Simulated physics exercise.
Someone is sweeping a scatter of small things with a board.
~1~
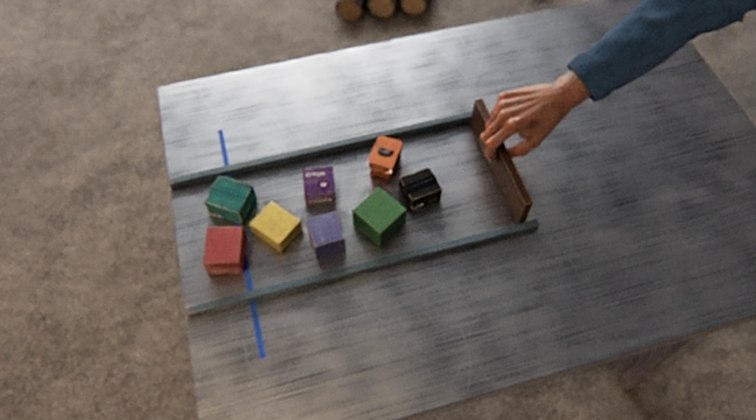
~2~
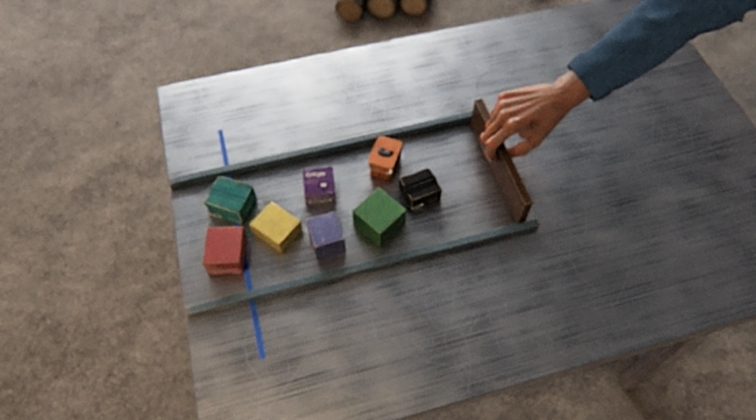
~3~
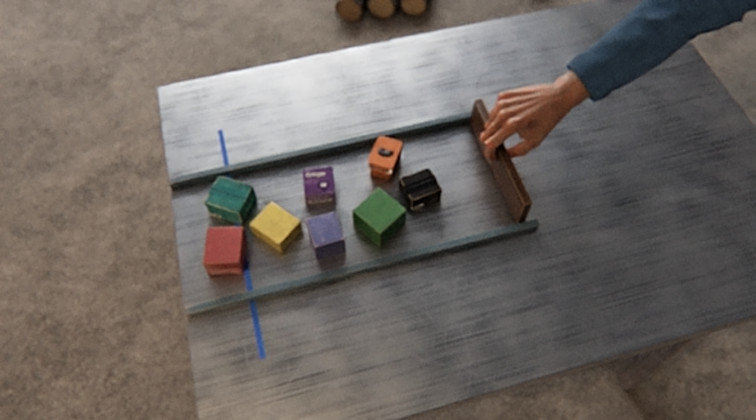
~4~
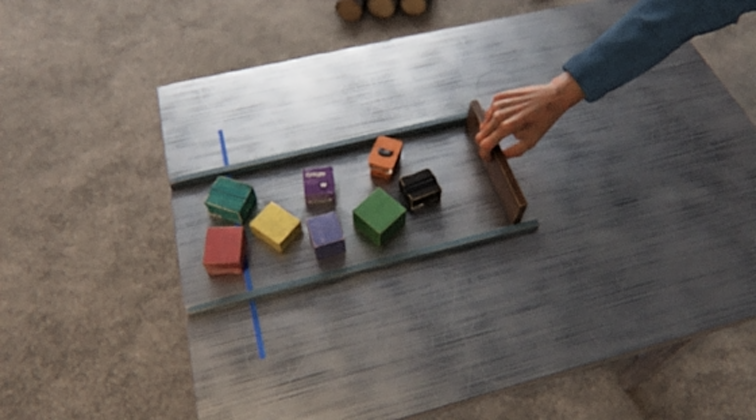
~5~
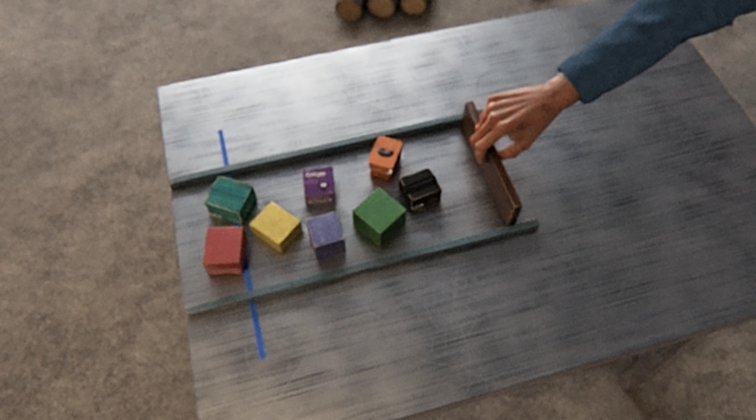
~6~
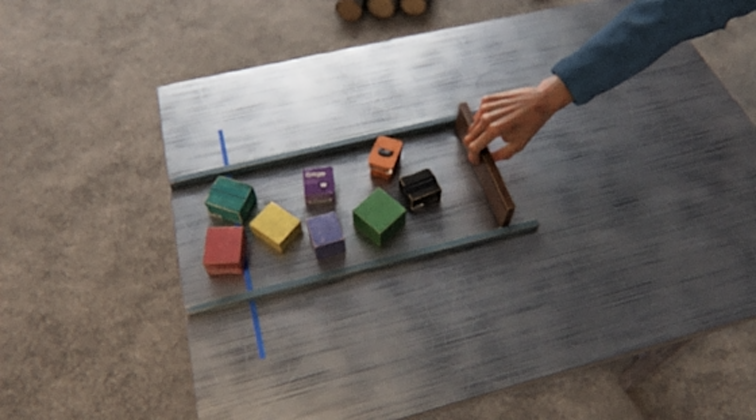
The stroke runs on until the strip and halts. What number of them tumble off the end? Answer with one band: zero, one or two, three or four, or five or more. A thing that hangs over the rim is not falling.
One or two.
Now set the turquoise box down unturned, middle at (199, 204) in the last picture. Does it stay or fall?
Drops.
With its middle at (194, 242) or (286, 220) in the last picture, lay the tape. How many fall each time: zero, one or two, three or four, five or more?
Taking the two tapes in that order, I'd say 5 or more and zero.
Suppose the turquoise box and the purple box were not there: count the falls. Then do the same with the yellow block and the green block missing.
Try 1: 1; try 2: 1.
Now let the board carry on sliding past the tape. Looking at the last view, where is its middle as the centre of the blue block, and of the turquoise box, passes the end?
For the blue block at (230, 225), for the turquoise box at (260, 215).
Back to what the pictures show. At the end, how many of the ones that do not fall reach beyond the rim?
It totals 3.
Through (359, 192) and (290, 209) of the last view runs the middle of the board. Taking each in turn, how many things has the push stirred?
The counts are 5 and 8.
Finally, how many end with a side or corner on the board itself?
3.
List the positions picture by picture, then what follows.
In the first frame, red block (225, 251); turquoise box (231, 200); yellow block (276, 227); board (499, 160); tape (239, 232).
In the second frame, turquoise box (231, 200); blue block (326, 236).
In the third frame, yellow block (276, 227); board (499, 160).
In the fourth frame, red block (225, 251); orange case (385, 158).
In the fifth frame, turquoise box (231, 200); black box (420, 189).
In the sixth frame, red block (225, 251); turquoise box (231, 200); yellow block (276, 227); board (483, 163); tape (239, 232).
Soon after, none off yet; red block at rest near (225, 251); turquoise box at rest near (231, 200); yellow block at rest near (276, 227).
In the end, the number that fall off is one or two; gone, turquoise box and red block.
